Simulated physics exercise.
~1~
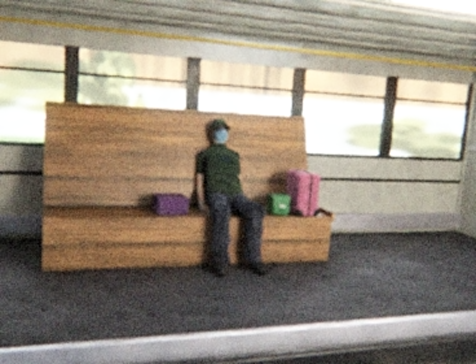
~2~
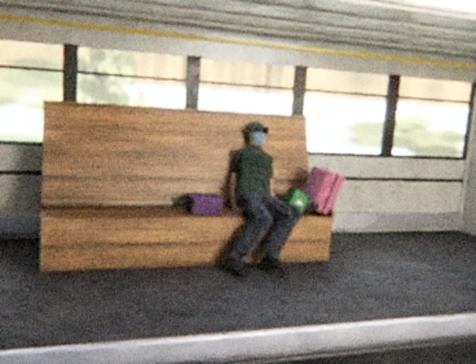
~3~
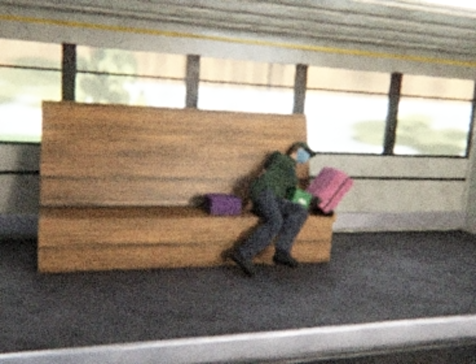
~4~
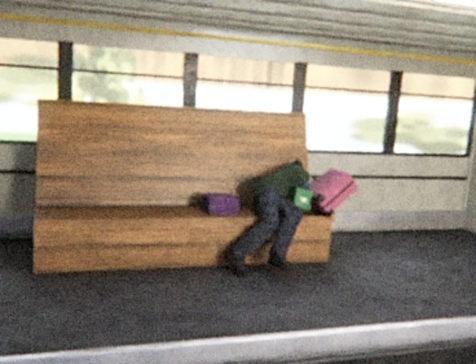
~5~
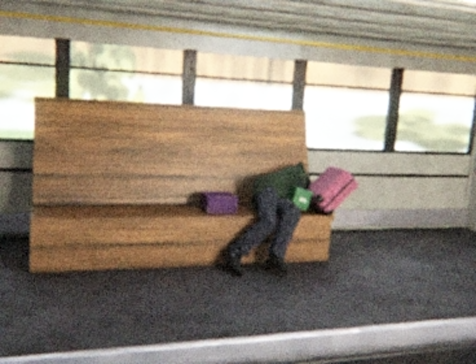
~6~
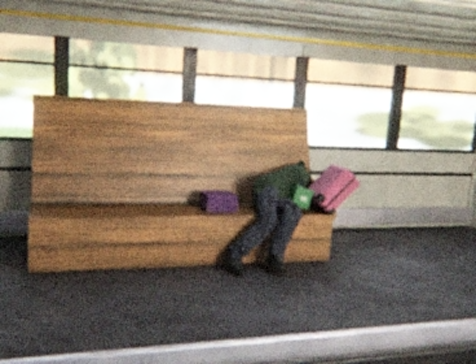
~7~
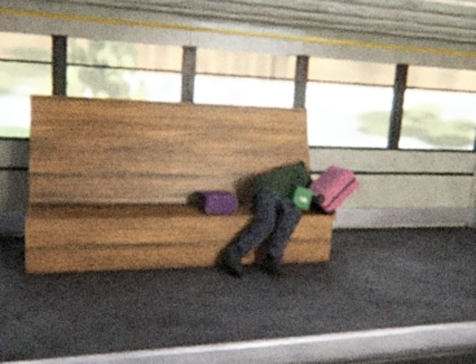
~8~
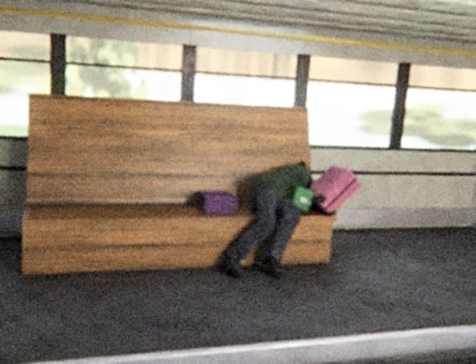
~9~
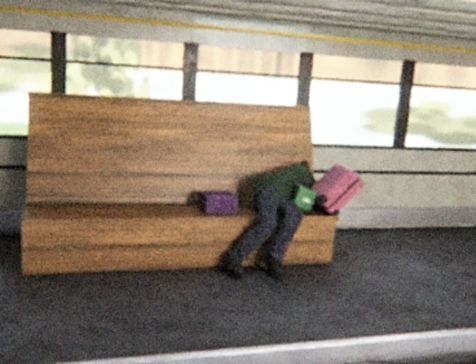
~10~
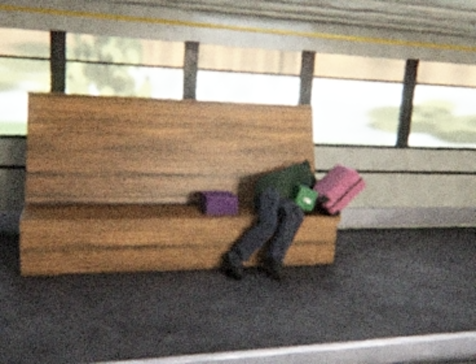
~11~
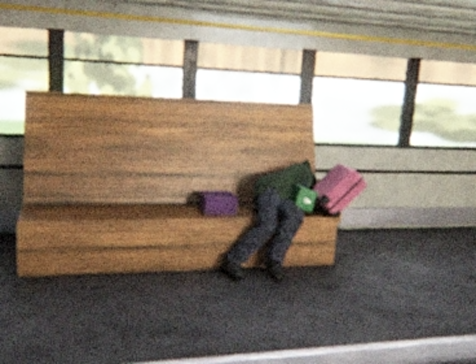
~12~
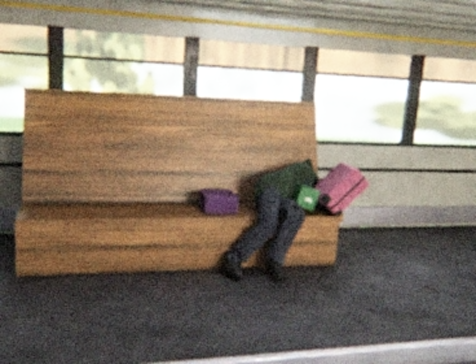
On a wooden bench in a train car, a seated person in a cap slid right with the bags, then slumped over the green container against the tilted pink case and stayed there, the purple box still on the seat.
